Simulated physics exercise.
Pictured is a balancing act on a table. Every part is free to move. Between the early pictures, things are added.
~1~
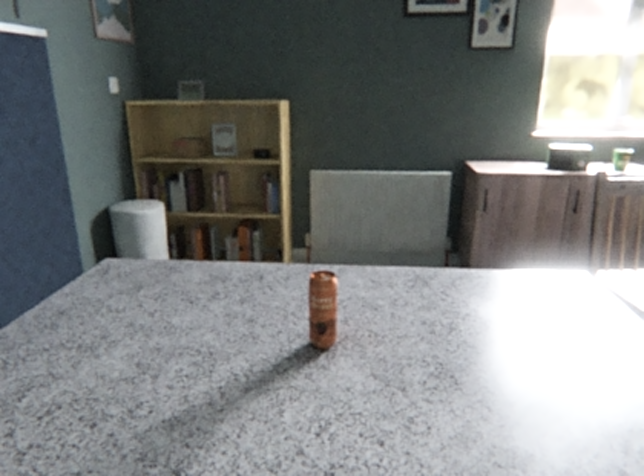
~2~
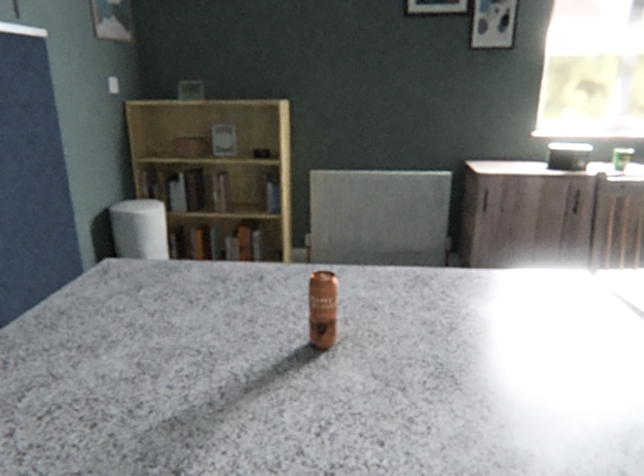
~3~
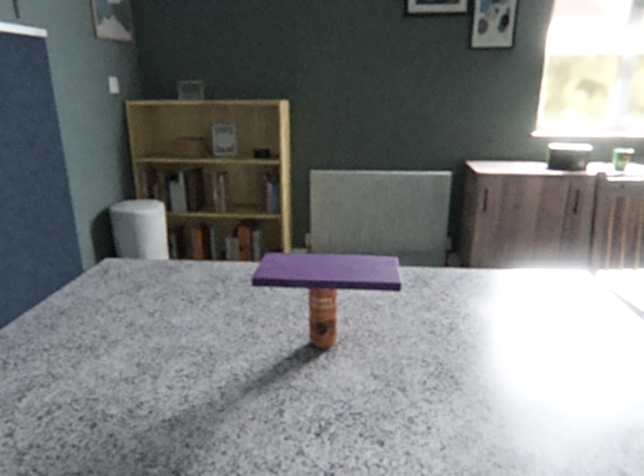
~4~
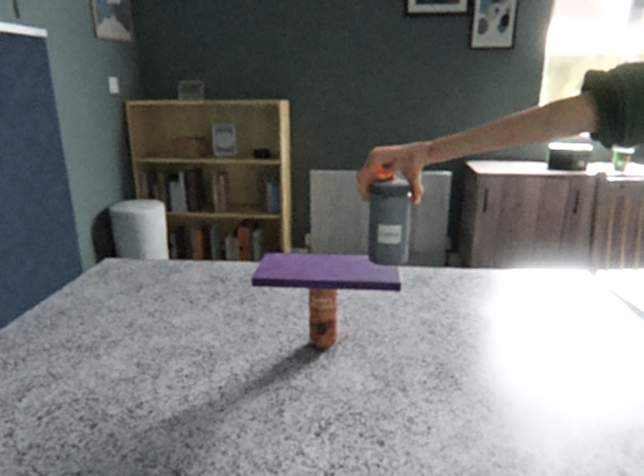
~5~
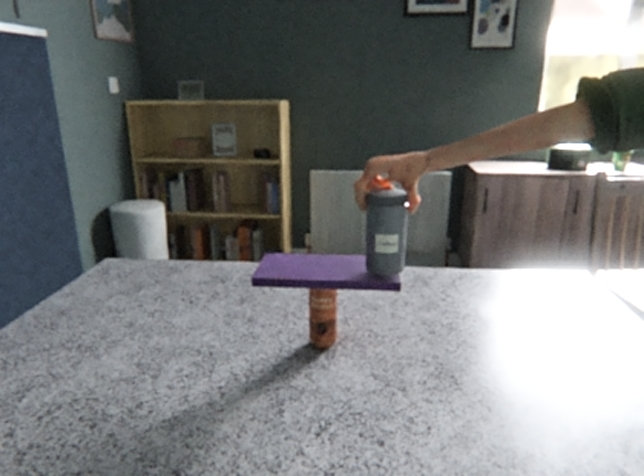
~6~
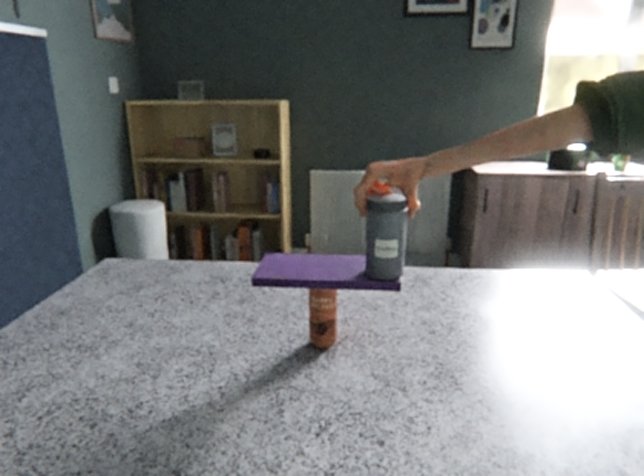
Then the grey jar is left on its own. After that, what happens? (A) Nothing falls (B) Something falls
Something falls (B).
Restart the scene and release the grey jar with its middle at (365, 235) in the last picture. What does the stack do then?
After that, it tumbles down.
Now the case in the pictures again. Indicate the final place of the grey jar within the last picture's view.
It ends near (452, 352).
Then, 0.30 s after the last picture, grey jar now fallen; purple board tipped 63° from how it was.
Then, 0.40 s after the last picture, purple board on its side.
Then, 0.60 s after the last picture, purple board now fallen.
Then, 0.70 s after the last picture, things are still on the move.
At rest, fallen, purple board and grey jar; orange can in place. Seen from the same camera at the end, grey jar near (452, 352). The stack comes apart.
